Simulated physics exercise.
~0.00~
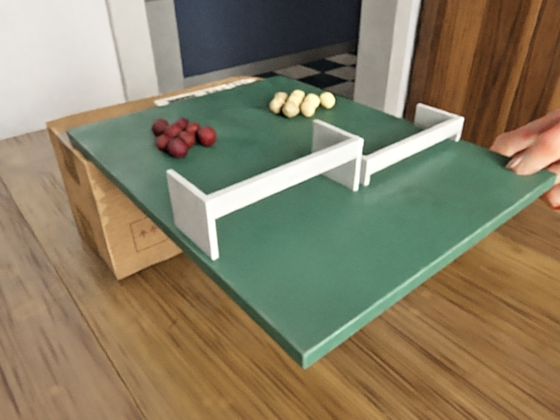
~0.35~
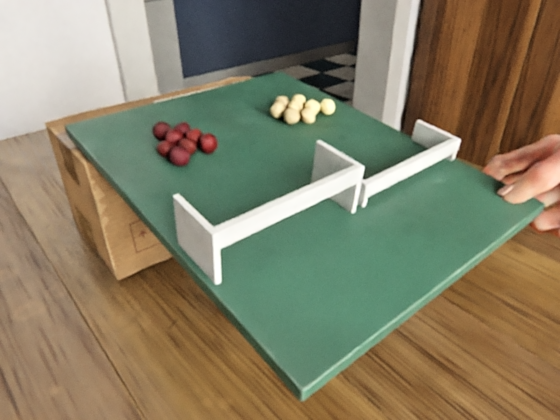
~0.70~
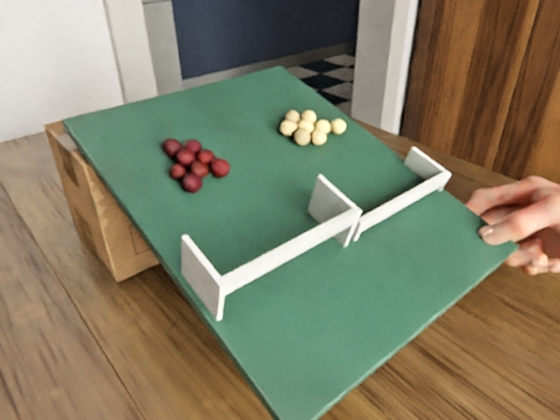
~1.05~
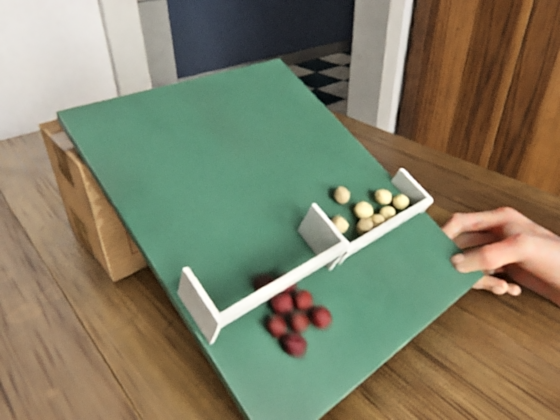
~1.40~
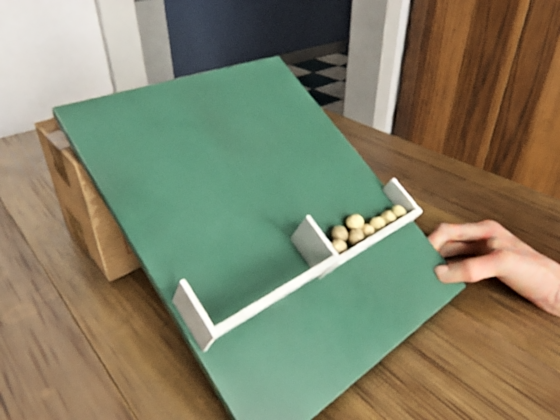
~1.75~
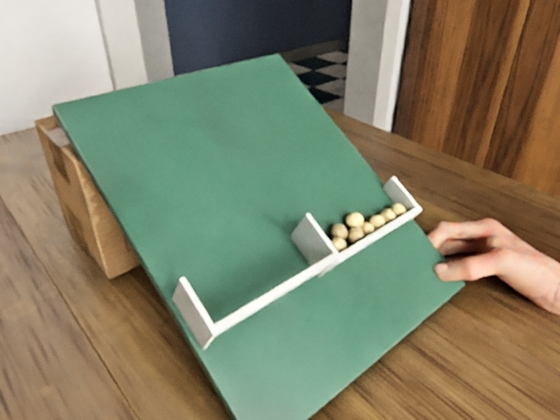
A green board slopes over a wooden floor, seen from slightly above, its far left end propped on a cardboard box and its near right end held by a hand. Dark red balls sit on the left and cream balls on the right, each group above a low white gate. The hand lowers its end, and the board grows steeper. Both groups start moving down toward the gates. The red balls pass under the left gate and go out of view, while the cream balls stop at the right one. Finally the board rests steeply tilted, the cream balls gathered behind their gate.
